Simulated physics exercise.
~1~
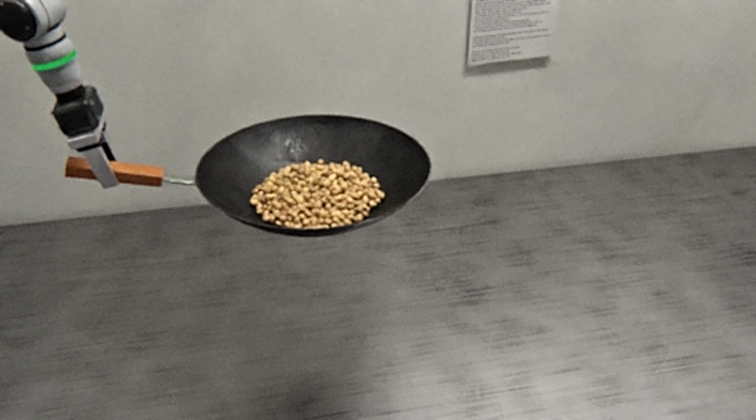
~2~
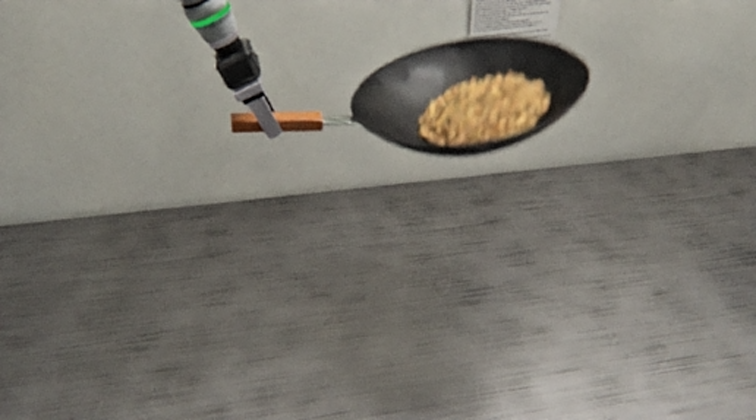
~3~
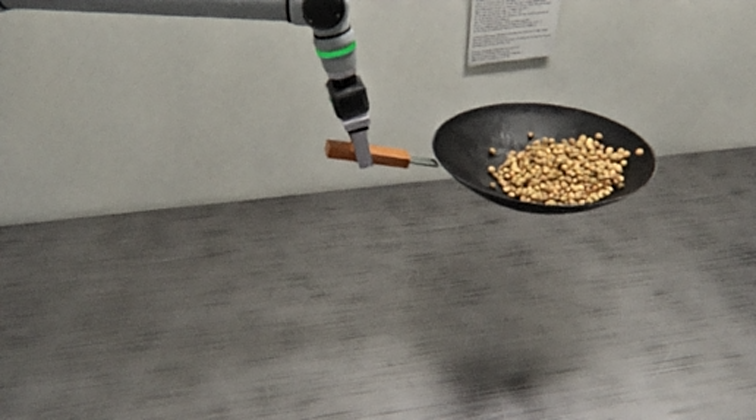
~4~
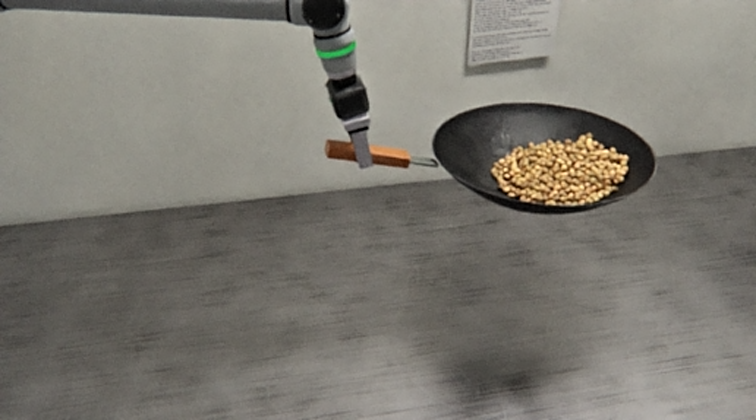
A robot arm swings a wok of chickpeas up and right, then lowers it level, still full.
